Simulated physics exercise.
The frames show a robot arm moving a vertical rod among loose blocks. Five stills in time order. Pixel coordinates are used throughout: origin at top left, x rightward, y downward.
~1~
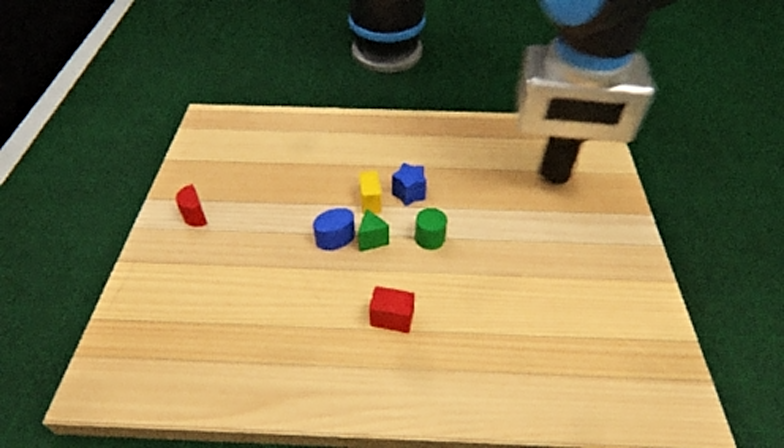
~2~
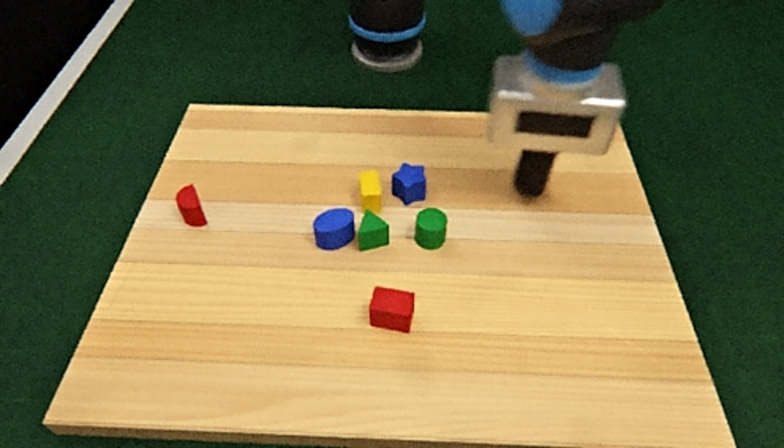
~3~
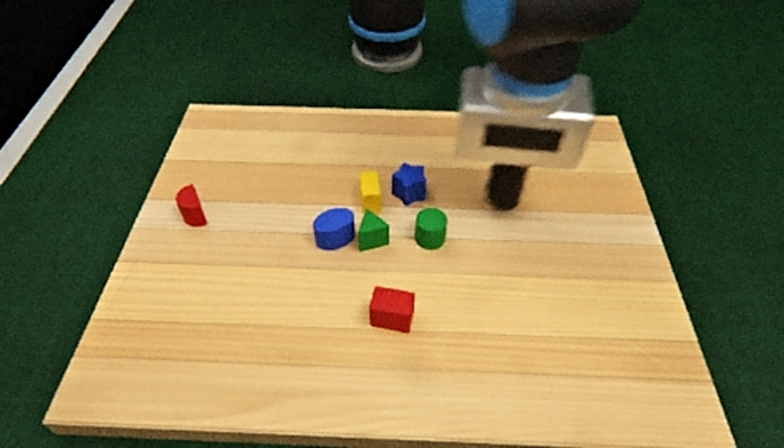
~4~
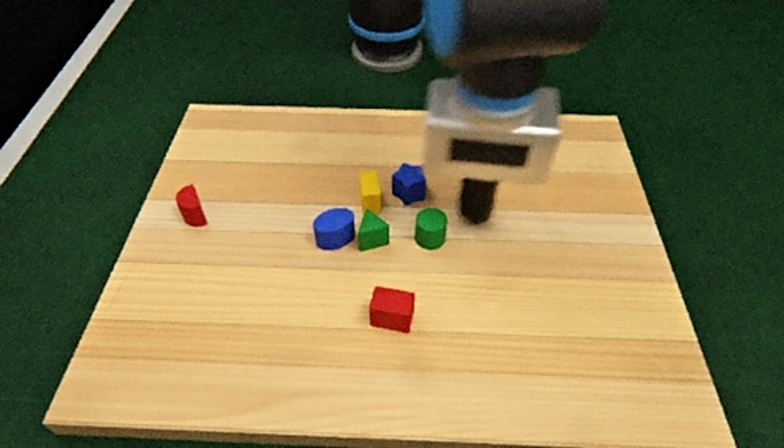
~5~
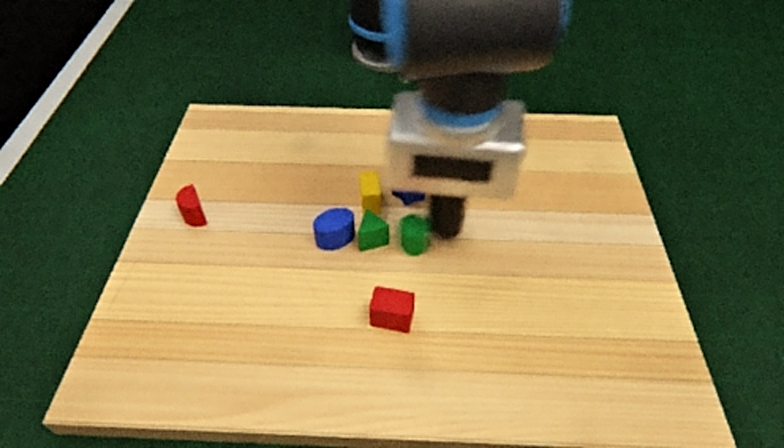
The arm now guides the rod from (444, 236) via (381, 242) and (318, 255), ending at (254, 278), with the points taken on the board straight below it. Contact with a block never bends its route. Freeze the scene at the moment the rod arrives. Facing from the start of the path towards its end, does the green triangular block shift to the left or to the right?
It is displaced to the left.
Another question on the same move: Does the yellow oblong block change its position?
I believe not.
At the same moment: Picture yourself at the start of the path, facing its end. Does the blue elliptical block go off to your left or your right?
The answer is right.
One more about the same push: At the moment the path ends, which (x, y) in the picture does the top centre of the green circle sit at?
My best guess is (366, 253).
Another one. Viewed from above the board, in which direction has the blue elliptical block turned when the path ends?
It turns clockwise.
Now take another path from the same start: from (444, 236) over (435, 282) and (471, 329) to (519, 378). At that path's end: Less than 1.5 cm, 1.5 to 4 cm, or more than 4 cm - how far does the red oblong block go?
It's set to move under 1.5 cm.
The first path, step by step. One third of the way, rod at (380, 232); blue elliptical block at (327, 216); green triangular block at (346, 236), turned 95° clockwise; green circle at (369, 249).
Two thirds of the way, rod at (314, 245); blue elliptical block at (303, 213), turned 25° clockwise; green triangular block at (297, 258), turned 95° clockwise; green circle at (366, 253).
At the end, rod at (251, 268); blue elliptical block at (303, 213), turned 25° clockwise; yellow oblong block unmoved; green triangular block at (273, 277), turned 55° clockwise; green circle at (366, 253).
